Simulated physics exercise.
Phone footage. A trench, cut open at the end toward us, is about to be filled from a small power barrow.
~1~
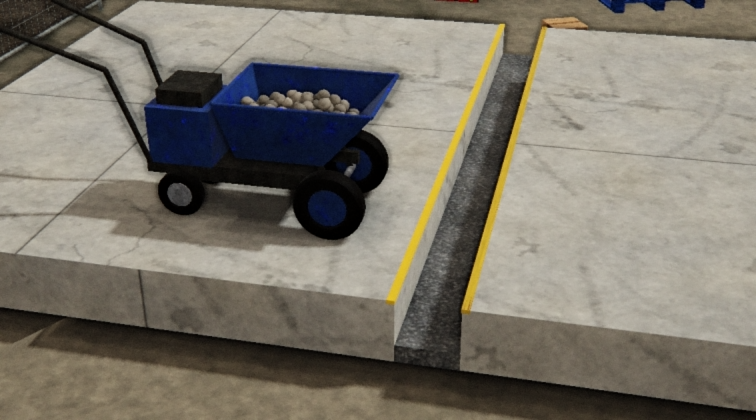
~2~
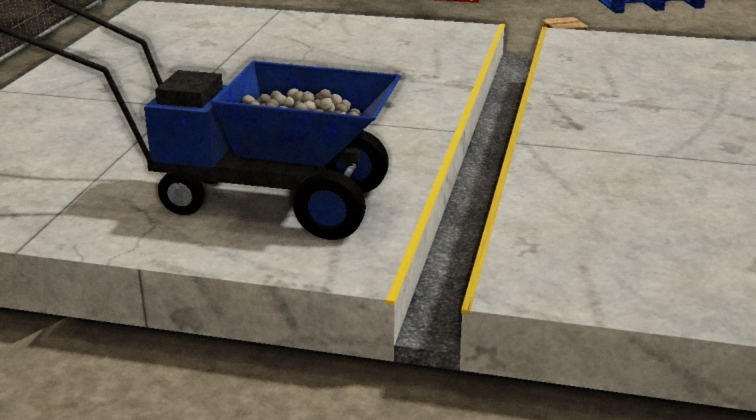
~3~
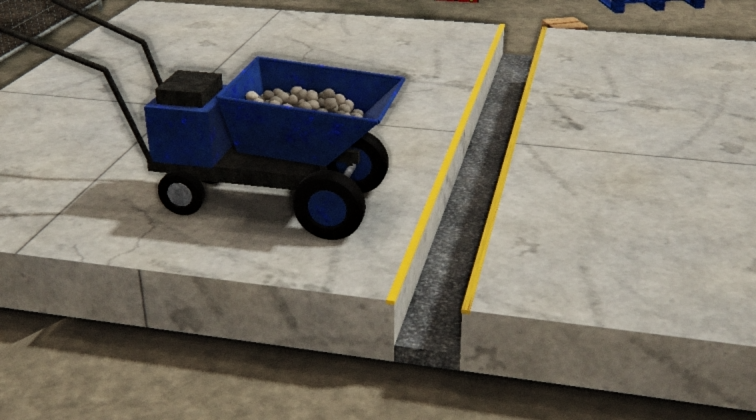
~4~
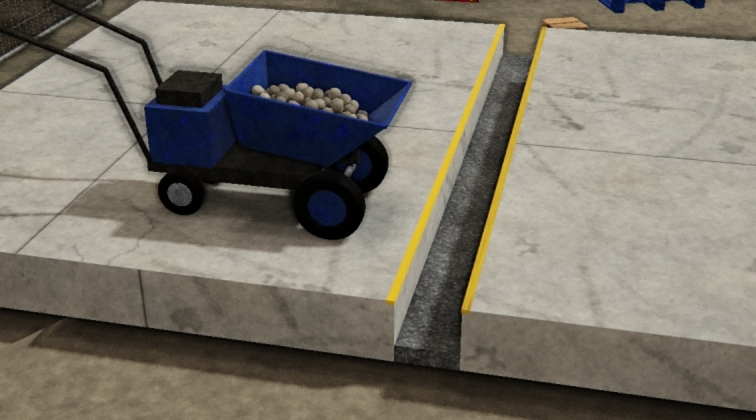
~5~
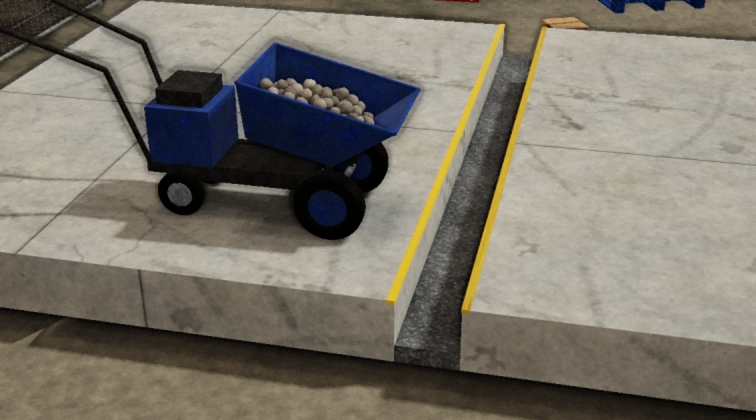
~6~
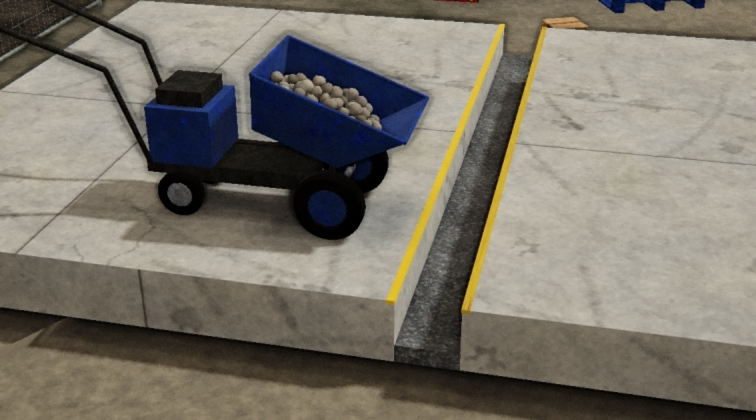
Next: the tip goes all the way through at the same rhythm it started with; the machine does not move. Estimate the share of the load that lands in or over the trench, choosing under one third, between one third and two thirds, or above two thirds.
The amount that reaches the trench will top two thirds.
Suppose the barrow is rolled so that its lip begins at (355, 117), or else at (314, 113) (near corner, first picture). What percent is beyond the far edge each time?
Roughly 0 per cent, then roughly 0 per cent.
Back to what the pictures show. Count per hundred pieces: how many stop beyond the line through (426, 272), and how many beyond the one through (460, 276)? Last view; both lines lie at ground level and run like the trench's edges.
Roughly 80 per cent, then roughly 30 per cent.
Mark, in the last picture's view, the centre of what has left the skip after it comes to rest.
The centre comes to rest near (463, 253).
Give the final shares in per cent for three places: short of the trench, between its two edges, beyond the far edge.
Roughly: Short 0, between 90, beyond 10 per cent.
Soon after the last picture, skip tipped steeply; all in the skip.
A little later, skip tipped right over; most in the skip; about a quarter in or heaped over the trench; a stray few beyond it.
Later still, skip tipped right over; a stray few in the skip; most in or heaped over the trench; a small part beyond it.
At rest, skip tipped right over; most in or heaped over the trench; a small part beyond it.
